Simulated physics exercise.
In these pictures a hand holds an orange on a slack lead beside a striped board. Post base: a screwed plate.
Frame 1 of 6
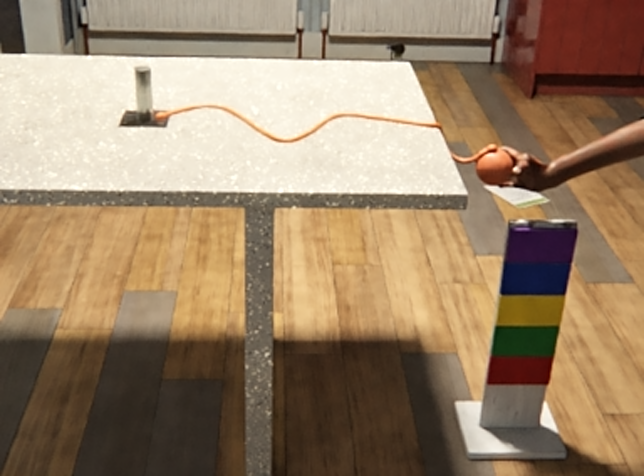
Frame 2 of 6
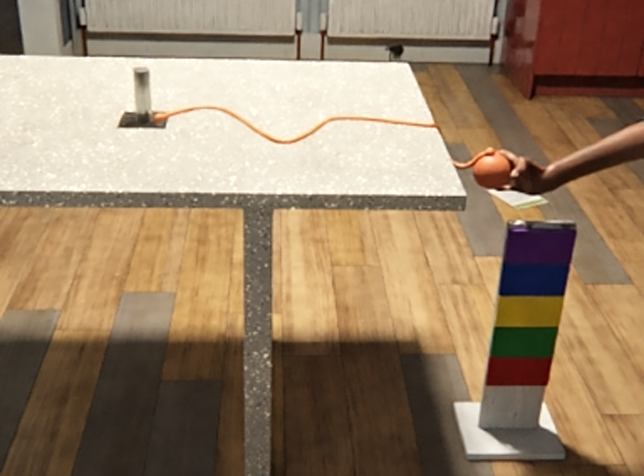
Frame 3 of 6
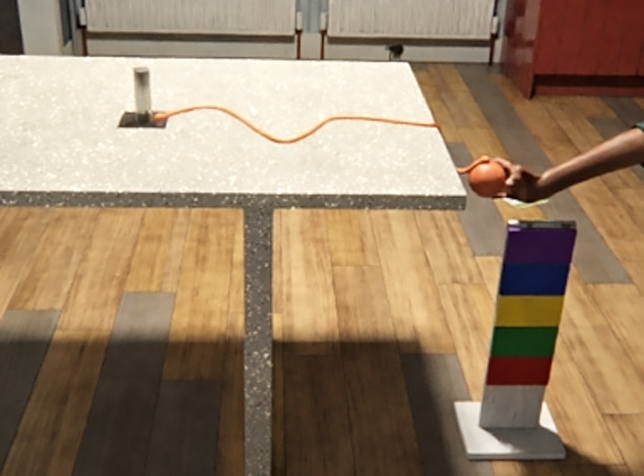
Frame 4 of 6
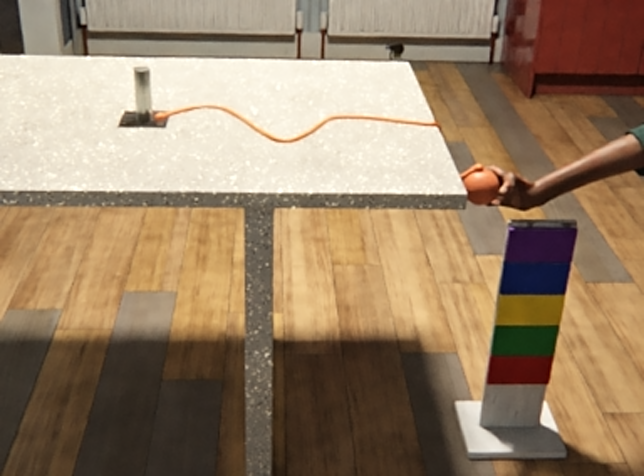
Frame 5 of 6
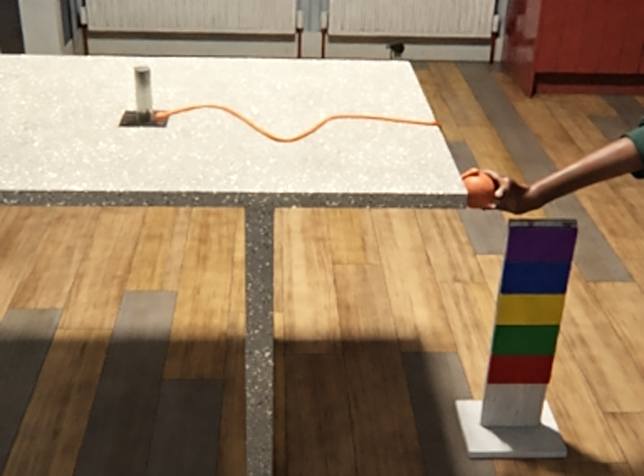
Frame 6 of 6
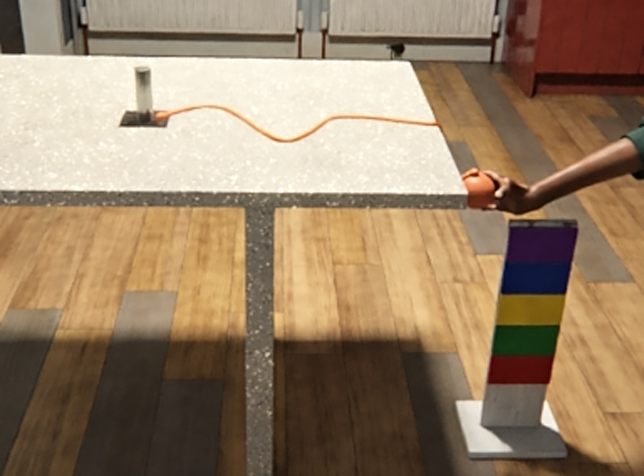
A hand moves an orange ball on a slack cord slightly left, beside a striped board.
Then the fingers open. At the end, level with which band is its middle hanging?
Level with yellow.
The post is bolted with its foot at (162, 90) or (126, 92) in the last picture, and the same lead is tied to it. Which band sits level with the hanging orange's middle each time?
For the first it would be yellow, for the second blue.
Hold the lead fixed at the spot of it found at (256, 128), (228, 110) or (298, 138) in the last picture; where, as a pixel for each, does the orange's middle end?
Estimated pixels in sequence: (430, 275), (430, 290) and (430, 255).
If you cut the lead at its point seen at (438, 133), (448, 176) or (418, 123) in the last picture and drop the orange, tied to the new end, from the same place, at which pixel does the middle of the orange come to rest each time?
Respectively (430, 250), (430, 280) and (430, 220).
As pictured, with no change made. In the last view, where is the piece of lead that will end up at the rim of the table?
Look close to (345, 117) - that's the one.
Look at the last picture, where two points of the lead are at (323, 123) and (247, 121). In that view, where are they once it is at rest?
The first lands at (412, 128), while the second lands at (281, 123).
Early on, orange near (456, 307); level with yellow.
Midway, orange near (402, 308); level with yellow.
Near the end, orange near (432, 308); level with yellow.
Finally, orange near (424, 308); level with yellow. Its middle rests at the yellow band.
